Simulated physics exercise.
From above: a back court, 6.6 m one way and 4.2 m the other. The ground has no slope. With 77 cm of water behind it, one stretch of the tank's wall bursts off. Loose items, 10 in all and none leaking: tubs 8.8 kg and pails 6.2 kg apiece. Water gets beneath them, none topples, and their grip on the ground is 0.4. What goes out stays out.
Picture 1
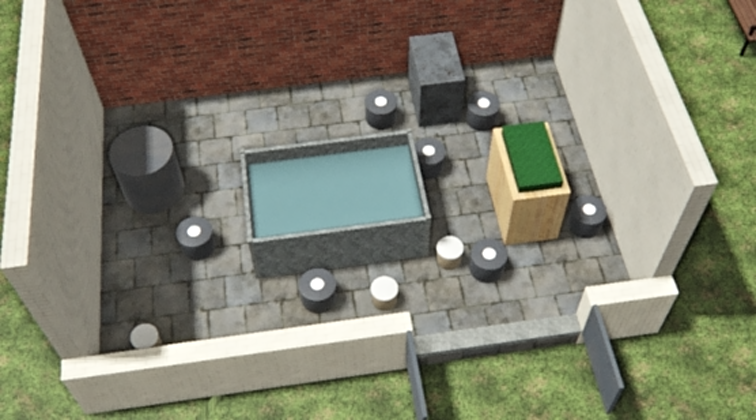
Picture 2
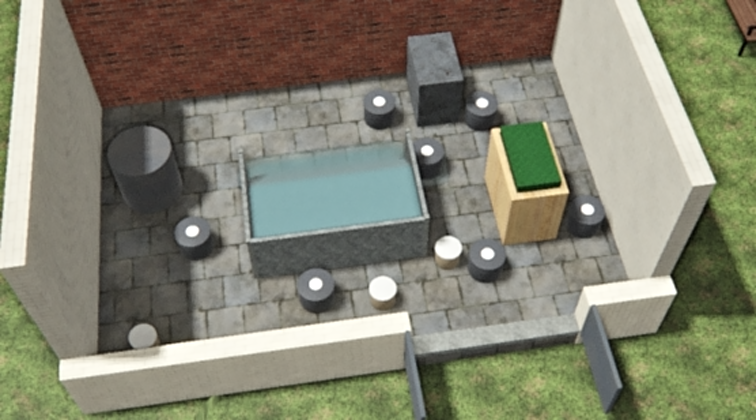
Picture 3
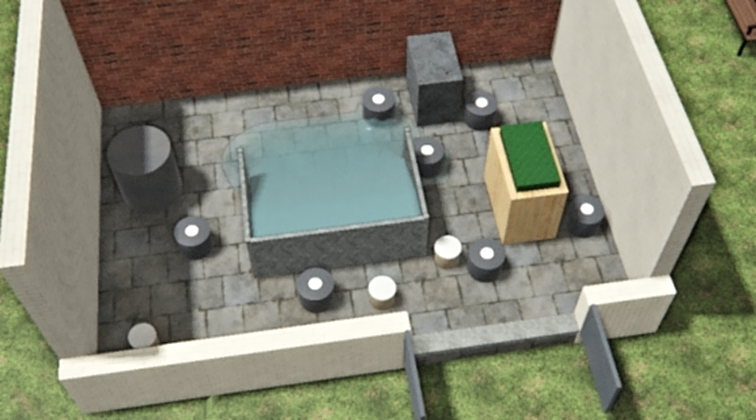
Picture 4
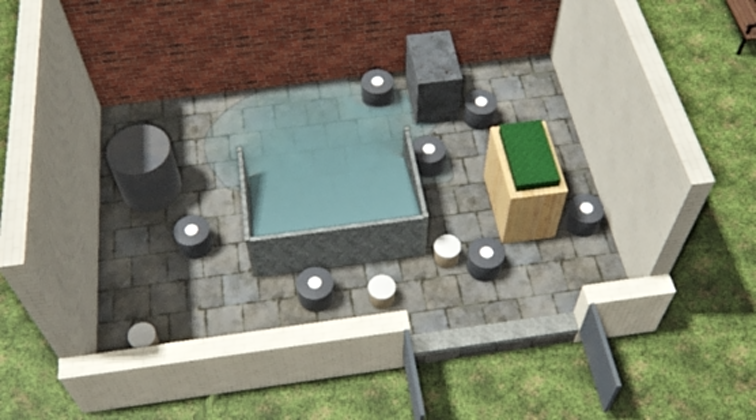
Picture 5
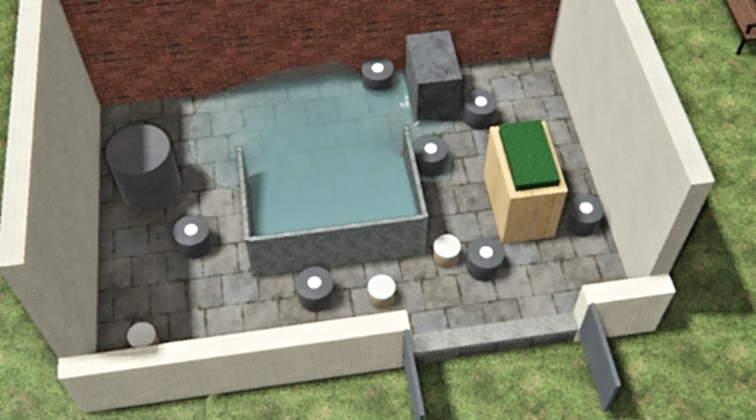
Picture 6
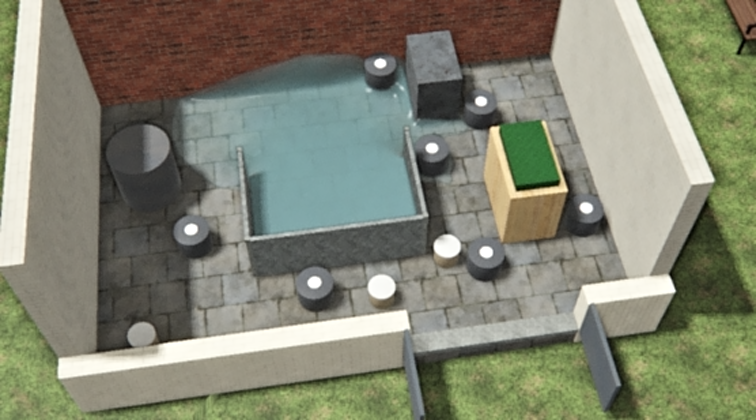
Water spills from the tank's back side across the paving and pushes a dark tub backward.
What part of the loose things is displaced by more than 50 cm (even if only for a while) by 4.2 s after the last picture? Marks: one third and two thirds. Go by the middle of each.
Share: Between one and two thirds.
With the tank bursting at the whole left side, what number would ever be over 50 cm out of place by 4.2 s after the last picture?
In that case 8 of them.
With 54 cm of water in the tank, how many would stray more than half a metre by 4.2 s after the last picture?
In that case 3 of them.
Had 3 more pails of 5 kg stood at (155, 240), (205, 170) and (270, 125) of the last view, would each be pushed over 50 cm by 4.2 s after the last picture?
In that order: More, past it, over.
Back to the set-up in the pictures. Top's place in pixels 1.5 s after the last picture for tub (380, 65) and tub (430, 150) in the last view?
Around (423, 126) and (447, 175).
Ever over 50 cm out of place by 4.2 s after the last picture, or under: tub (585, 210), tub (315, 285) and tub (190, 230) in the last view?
In that order: Over, less, past it.
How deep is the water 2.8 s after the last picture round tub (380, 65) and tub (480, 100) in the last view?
Roughly 7 and 2 cm.
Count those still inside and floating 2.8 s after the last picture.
2 of them.
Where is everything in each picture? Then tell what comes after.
The first frame shows a tub at (381, 102) rests on the ground; a tub at (429, 151) rests on the ground; 2.7 m2 under water; 0 of 10 have shifted.
The second frame shows a tub at (379, 102) rests on the ground; a tub at (427, 151) rests on the ground; water covers 4.0 m2; 0 of 10 have shifted.
The third frame shows a tub at (379, 99), on the bottom, 4 cm from its start; a tub at (427, 150), on the bottom; 5.4 m2 under water; 0 of 10 have shifted.
The fourth frame shows a tub at (377, 82) rests on the ground, 33 cm from its start; a tub at (429, 149), on the bottom, 4 cm from its start; water covers 7.1 m2; 1 of 10 have shifted.
The fifth frame shows a tub at (378, 68) rests on the ground, 58 cm from its start; a tub at (431, 149), on the bottom, 7 cm from its start; water covers 8.1 m2; 2 of 10 have shifted.
The sixth frame shows a tub at (380, 64), afloat, 59 cm from its start; a tub at (432, 149) rests on the ground, 8 cm from its start; water covers 8.6 m2; 2 of 10 have shifted.
Then, 0.4 s after the last picture 1 of 10 are over 50 cm from their spots; 1 afloat.
Then, 1.5 s after the last picture 2 of 10 are over 50 cm from their spots; 1 afloat.
Then, 2.8 s after the last picture 3 of 10 are over 50 cm from their spots; 2 afloat.
Then, 4.2 s after the last picture 6 of 10 are over 50 cm from their spots, and 6 have been at some point; 2 afloat.
